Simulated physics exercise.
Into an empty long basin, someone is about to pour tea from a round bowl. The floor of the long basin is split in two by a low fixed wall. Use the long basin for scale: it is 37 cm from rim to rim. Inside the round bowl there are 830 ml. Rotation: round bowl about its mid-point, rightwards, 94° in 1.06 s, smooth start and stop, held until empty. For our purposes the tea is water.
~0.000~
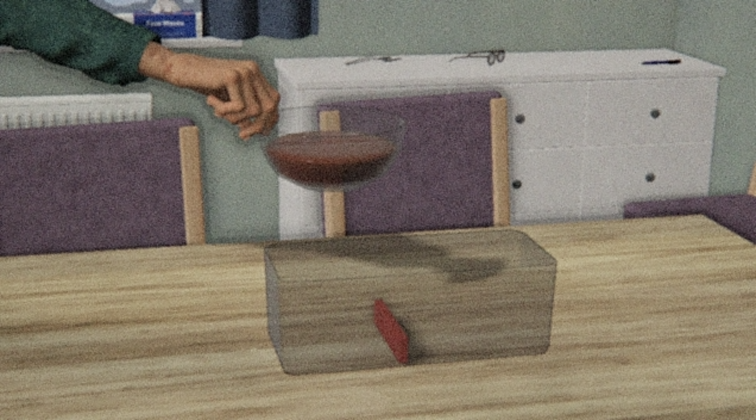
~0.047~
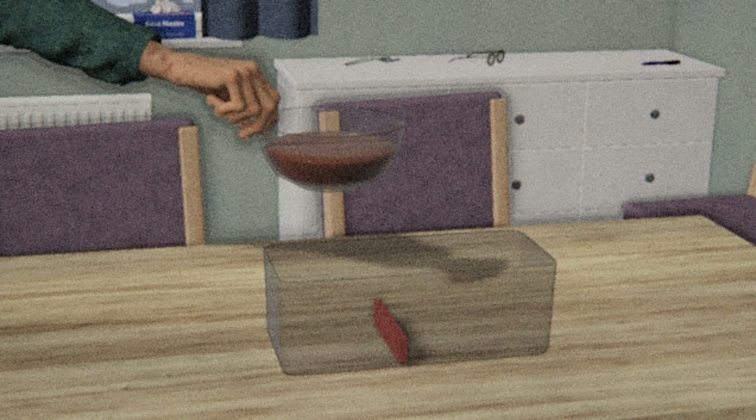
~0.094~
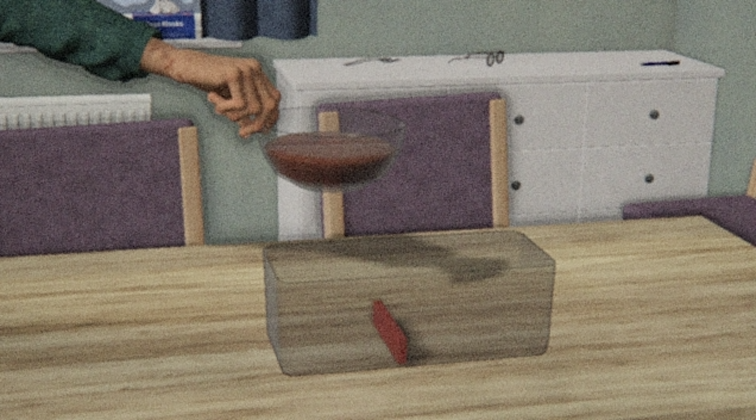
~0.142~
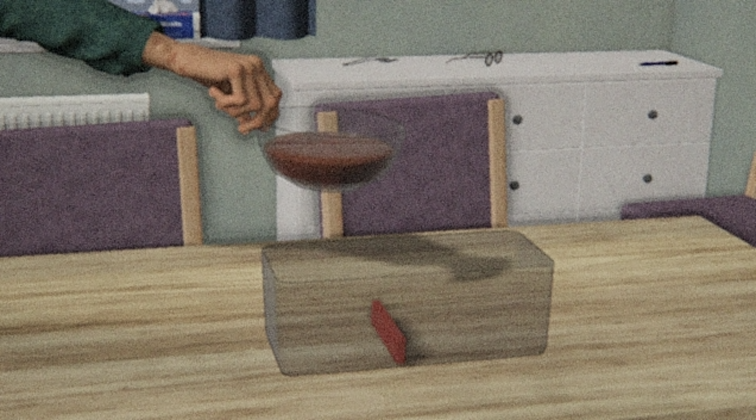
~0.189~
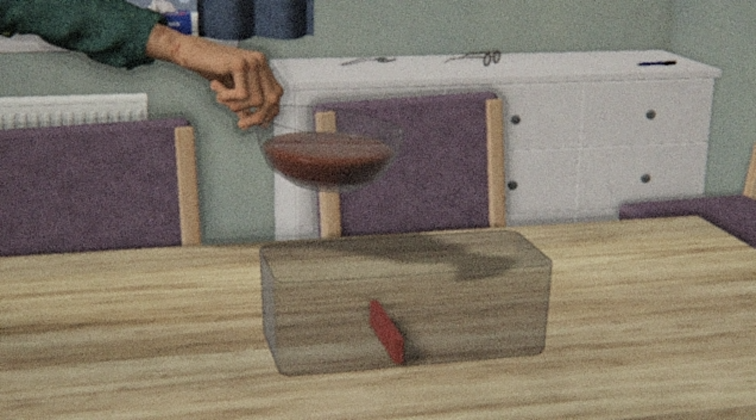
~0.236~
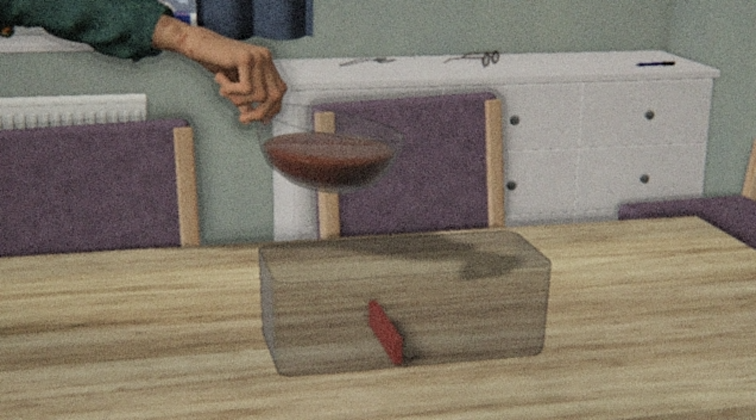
Above a clear basin on a wooden table, a hand slightly tilts a bowl of tea rightward.
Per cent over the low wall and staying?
88 per cent.
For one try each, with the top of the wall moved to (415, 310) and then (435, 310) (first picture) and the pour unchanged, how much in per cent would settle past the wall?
Around 80 and 50 percent, in that order.
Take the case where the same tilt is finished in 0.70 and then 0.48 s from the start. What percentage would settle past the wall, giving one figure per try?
85 then 75 %.
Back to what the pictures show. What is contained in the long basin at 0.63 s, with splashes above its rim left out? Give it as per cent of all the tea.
About 8%.
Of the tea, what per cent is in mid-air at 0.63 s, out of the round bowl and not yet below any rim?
It comes to roughly 34 per cent.
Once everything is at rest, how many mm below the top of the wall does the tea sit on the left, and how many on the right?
About 32 mm on the left, about 10 mm on the right.
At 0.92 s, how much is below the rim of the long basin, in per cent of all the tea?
Near 80 in a hundred.
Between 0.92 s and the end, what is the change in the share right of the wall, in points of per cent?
The share moves up, by some 12 per cent.
Then, 0.63 s in, the tilt is 61° and 59 per cent is still to pour, 0 is left of the wall and 8 right of it.
Then, 0.92 s in, the tilt is 90° and 9 per cent is still to pour, 4 is left of the wall and 76 right of it.
Then, 1.23 s in, the tilt is 94° and 0 per cent is still to pour, 10 is left of the wall and 89 right of it.
Then, 1.56 s in, the tilt is 94° and 0 per cent is still to pour, 11 is left of the wall and 88 right of it.
Finally, 12 per cent lies left of the wall, 88 right of it and 0 outside.
